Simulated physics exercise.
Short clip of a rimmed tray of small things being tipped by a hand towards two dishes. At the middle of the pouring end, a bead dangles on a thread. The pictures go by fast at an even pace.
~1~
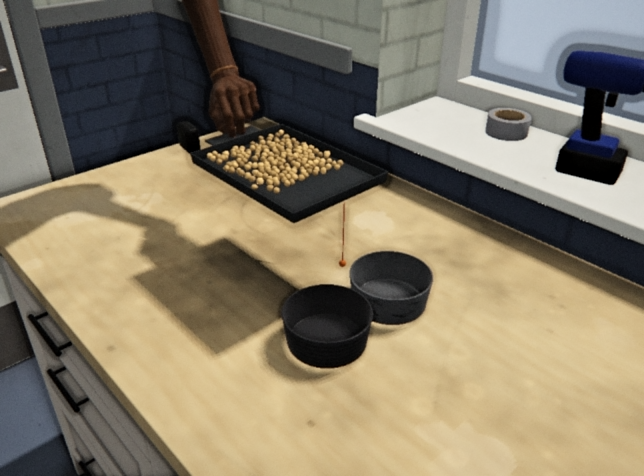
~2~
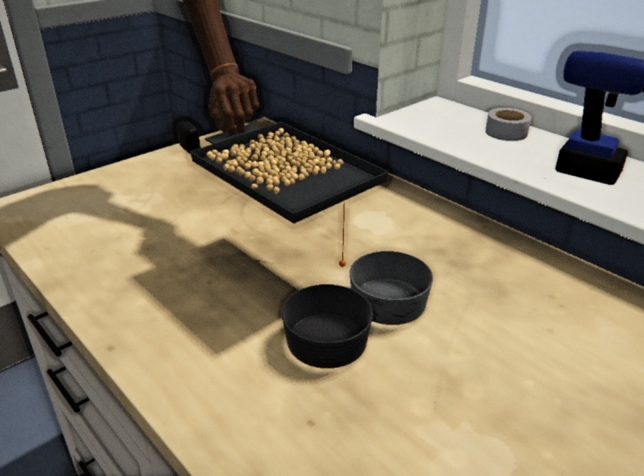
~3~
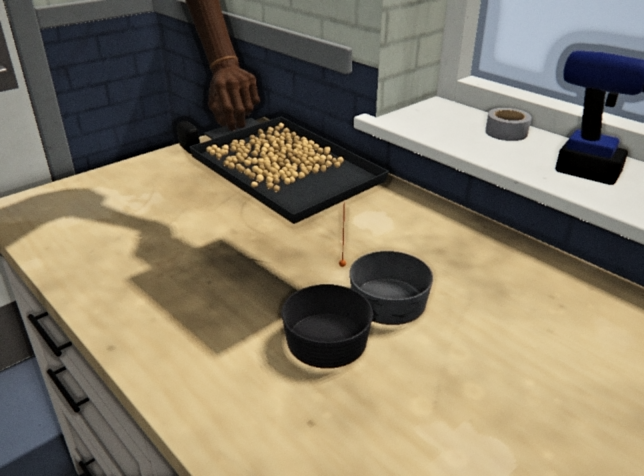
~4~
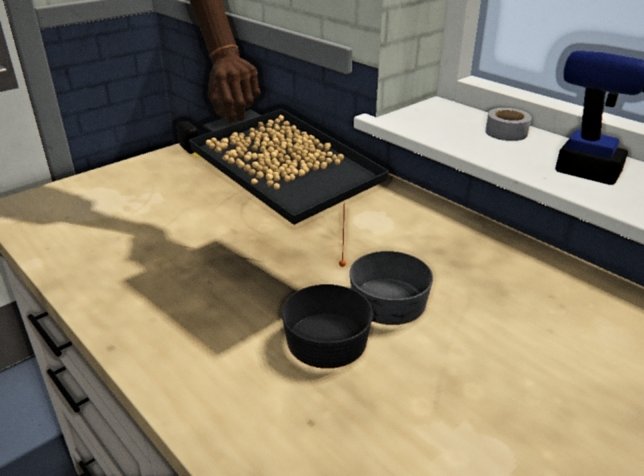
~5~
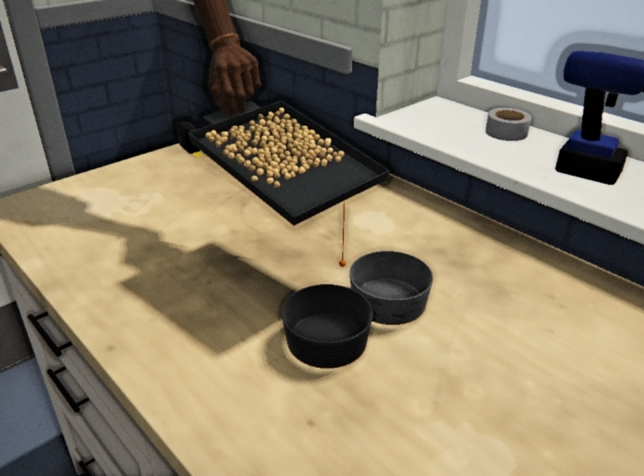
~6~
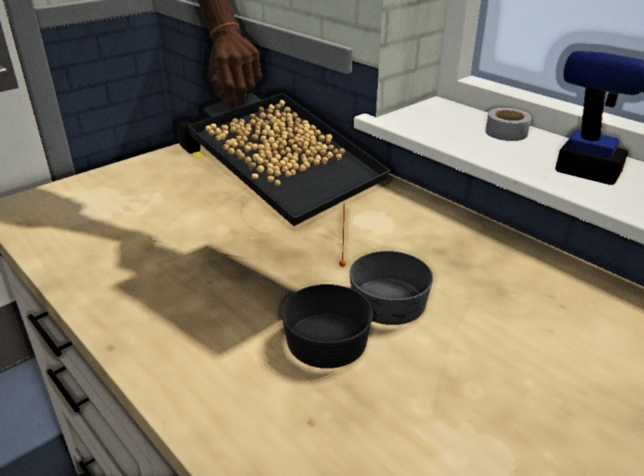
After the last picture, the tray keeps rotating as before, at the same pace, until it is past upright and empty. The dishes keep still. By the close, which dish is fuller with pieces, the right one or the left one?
More pours into the left one.
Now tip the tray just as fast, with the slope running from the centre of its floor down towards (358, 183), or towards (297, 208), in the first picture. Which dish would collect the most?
First case: The dish at right. Second case: The dish at left.
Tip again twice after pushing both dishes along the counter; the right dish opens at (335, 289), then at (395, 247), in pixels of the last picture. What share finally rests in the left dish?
0 per cent the first time, 60 per cent the second time.
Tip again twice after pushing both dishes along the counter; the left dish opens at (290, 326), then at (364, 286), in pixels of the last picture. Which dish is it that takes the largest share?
The first time the right-side one comes out ahead, the second time the left-side one.
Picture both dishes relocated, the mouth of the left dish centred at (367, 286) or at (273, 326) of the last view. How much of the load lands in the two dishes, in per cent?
Close to 50 in a hundred, followed by close to 80 in a hundred.
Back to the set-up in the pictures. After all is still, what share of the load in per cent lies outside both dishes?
I'd put it close to 0 per cent.
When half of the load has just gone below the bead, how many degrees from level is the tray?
Somewhere near 105°.
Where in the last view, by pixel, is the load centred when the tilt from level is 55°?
The load's middle is around (322, 189).
Soon, tray tipped steeply; nearly all on the tray; a stray few in the left dish; a small part in the air.
A while on, tray tipped right over; most on the tray; a small part in the left dish; a stray few in the right dish; a stray few in the air.
Towards the end, tray tipped past a quarter turn; most in the left dish; about a quarter in the right dish; a stray few outside both; a stray few in the air.
Finally, tray tipped past a quarter turn; most in the left dish; about a quarter in the right dish; a stray few outside both; a stray few in the air.
